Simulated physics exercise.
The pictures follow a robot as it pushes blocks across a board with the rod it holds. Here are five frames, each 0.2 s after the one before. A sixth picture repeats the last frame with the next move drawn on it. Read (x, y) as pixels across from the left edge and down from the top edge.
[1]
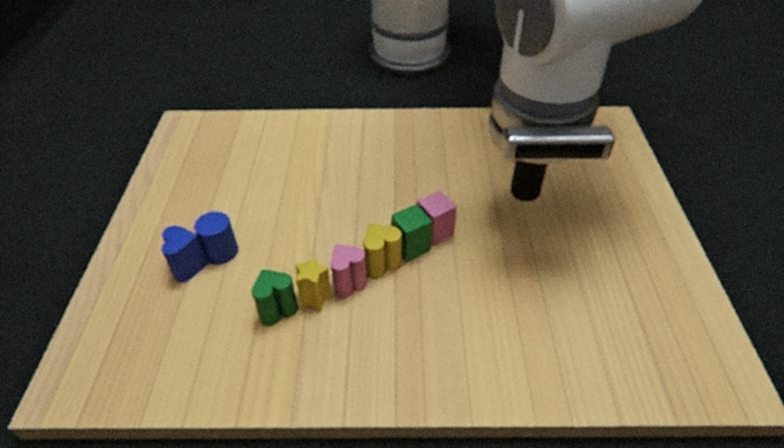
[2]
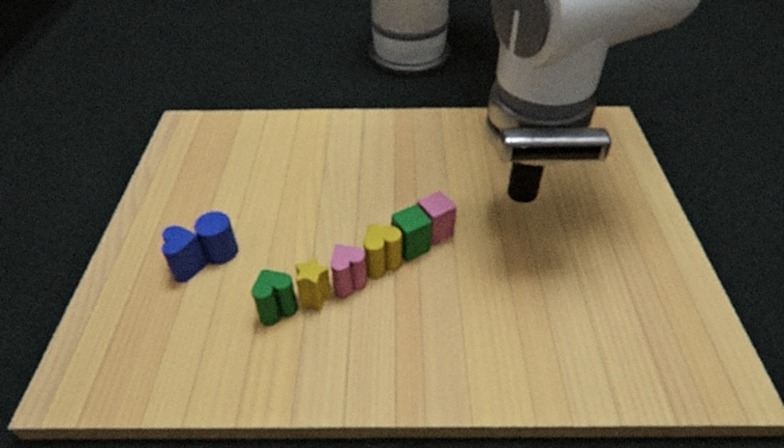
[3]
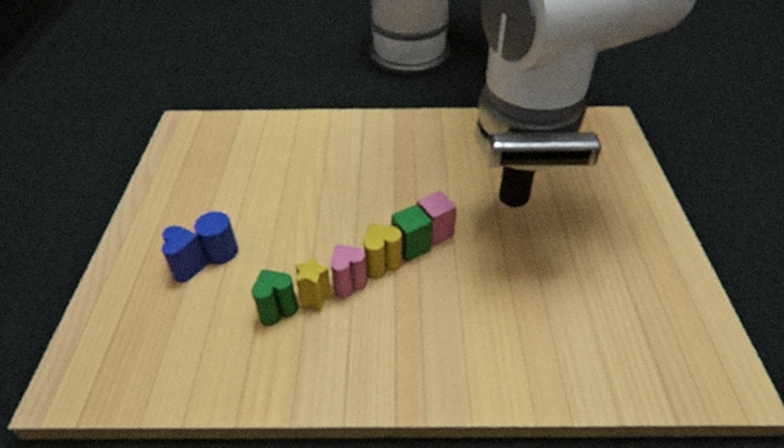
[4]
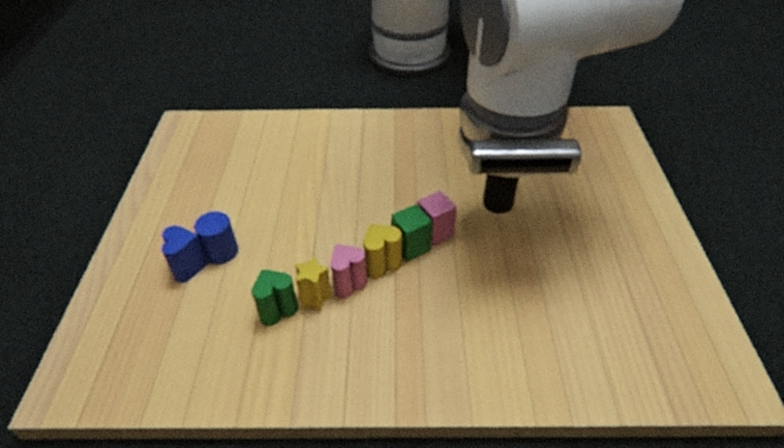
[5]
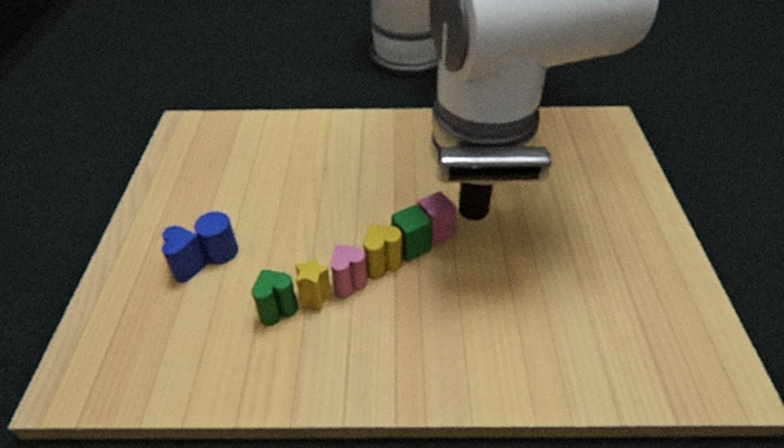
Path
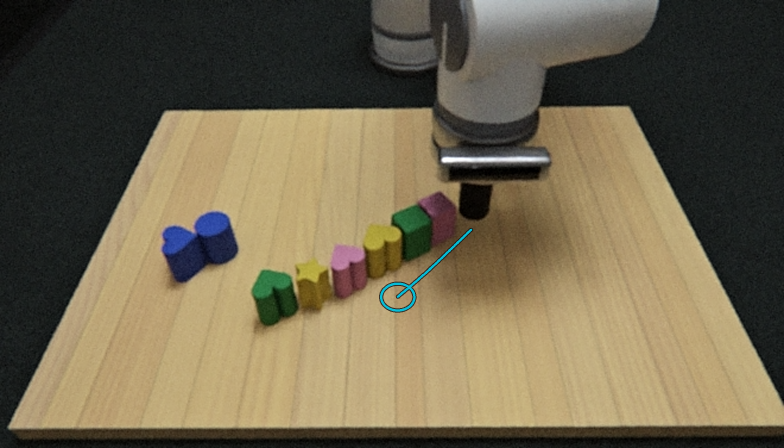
On a wooden board, a robot arm with a dark rod moves left toward the pink block beside a row of still blocks.
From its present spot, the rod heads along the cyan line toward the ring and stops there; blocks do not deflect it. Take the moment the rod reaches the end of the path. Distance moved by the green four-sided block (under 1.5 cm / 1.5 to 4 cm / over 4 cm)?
Distance: Between 1.5 and 4 cm.
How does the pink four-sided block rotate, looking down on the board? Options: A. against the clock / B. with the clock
B: With the clock.
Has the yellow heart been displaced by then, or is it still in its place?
Displaced, by a centimetre or more.
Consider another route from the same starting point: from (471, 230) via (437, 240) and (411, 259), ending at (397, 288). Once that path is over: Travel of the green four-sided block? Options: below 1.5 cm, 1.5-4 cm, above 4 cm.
Once the path ends, it will sit 1.5 to 4 cm from where it is now.
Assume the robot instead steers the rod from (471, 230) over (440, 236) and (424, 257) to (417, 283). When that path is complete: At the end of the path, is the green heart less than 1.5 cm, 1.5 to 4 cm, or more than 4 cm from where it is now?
The under 1.5 cm band.
Path on the board, from (471, 230) to (398, 297).
The first path, step by step. One third of the way, rod at (451, 233); pink heart at (340, 259); yellow heart at (370, 239); green four-sided block at (391, 219), turned 25° anticlockwise; pink four-sided block at (425, 209), turned 65° clockwise.
Two thirds of the way, rod at (425, 256); pink heart at (340, 259); yellow heart at (370, 239); green four-sided block at (391, 219), turned 25° anticlockwise; pink four-sided block at (425, 210), turned 75° clockwise.
At the end, rod at (398, 279); pink heart at (340, 259); yellow heart at (370, 239); green four-sided block at (391, 219), turned 25° anticlockwise; pink four-sided block at (425, 210), turned 75° clockwise.
